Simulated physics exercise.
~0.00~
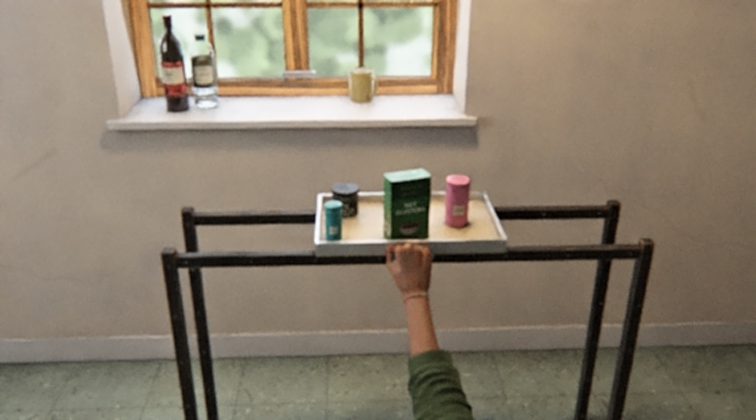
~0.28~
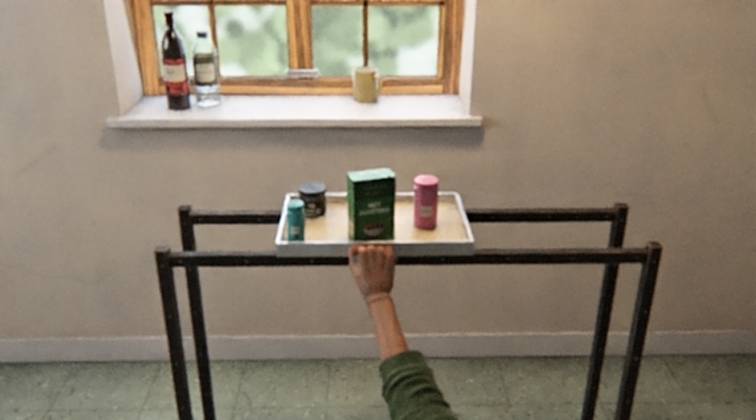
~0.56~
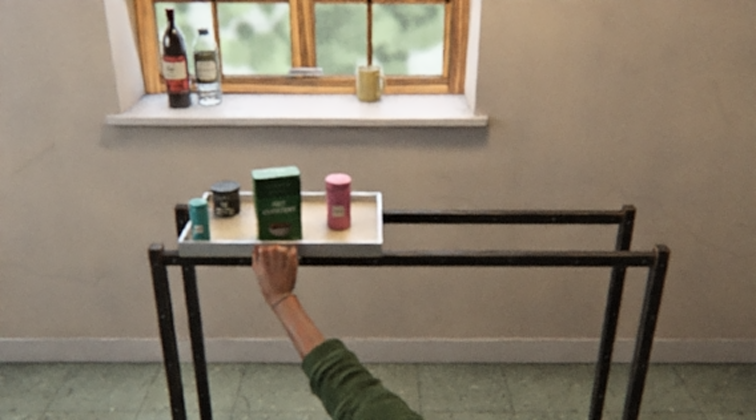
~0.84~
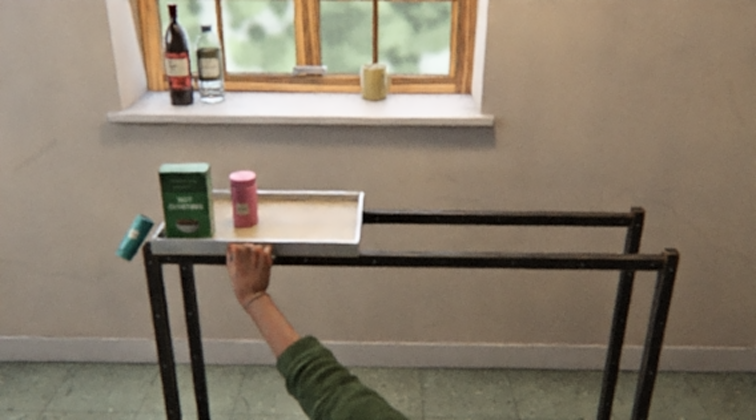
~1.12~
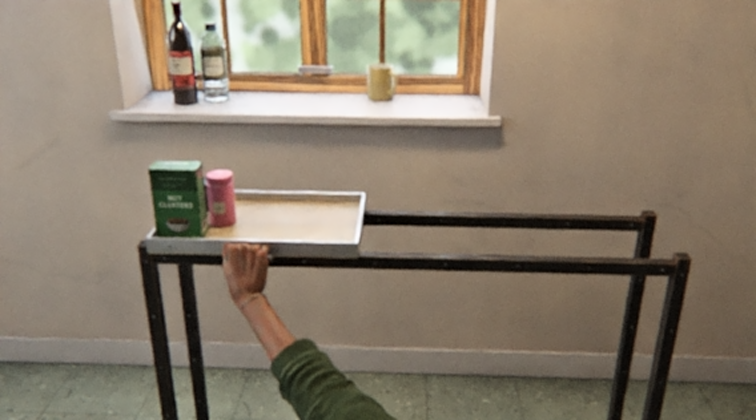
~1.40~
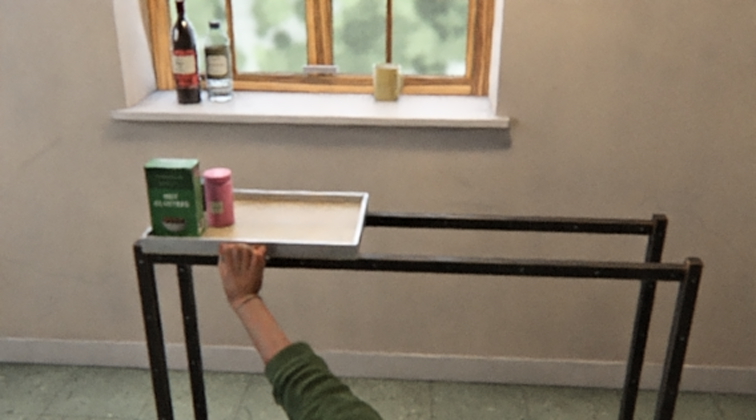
A turquoise shaker tipped off the left end of a tray as a hand moved it leftward along a dark rack. The green packet and pink jar slid toward that end but stayed upright on the tray, which came to rest there.
